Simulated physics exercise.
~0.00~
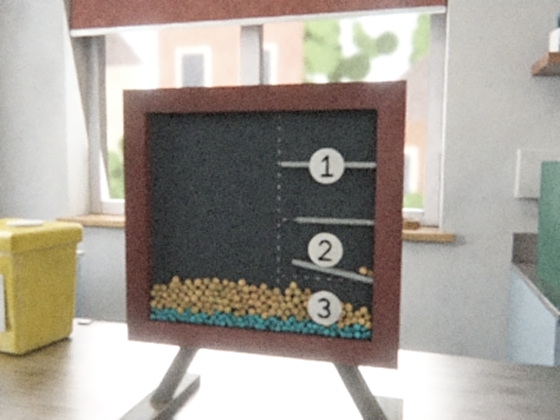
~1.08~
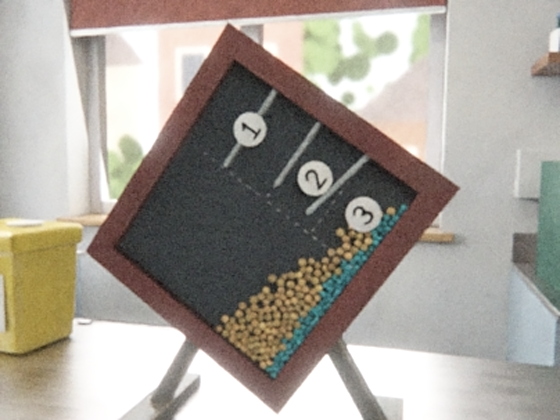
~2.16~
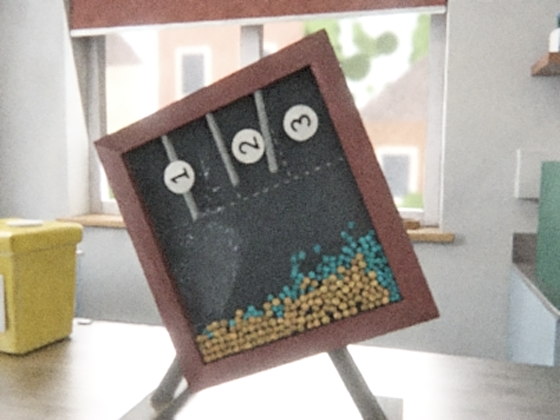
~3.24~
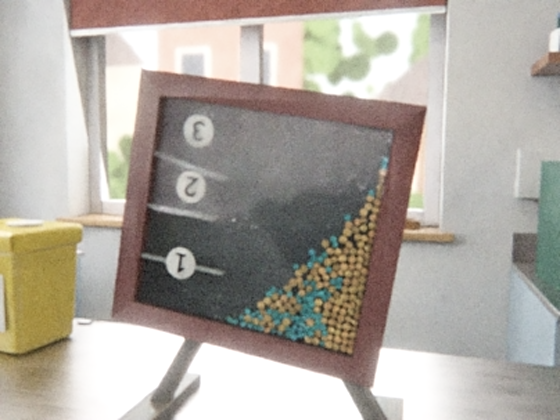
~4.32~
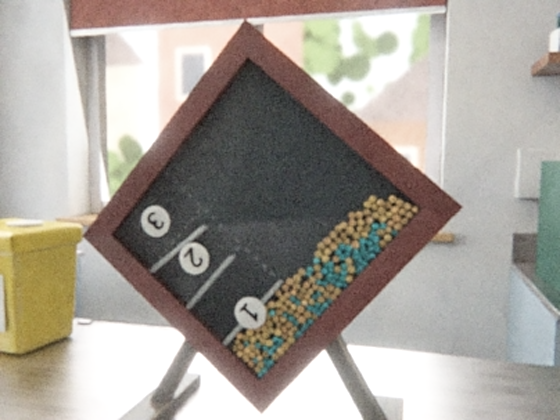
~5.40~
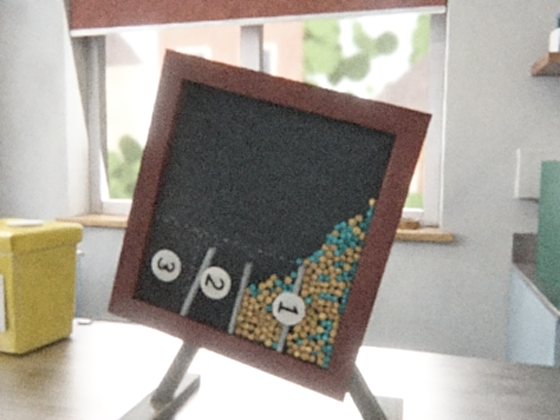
A framed box of wooden and turquoise beads turns anticlockwise, and many beads fill pocket one.
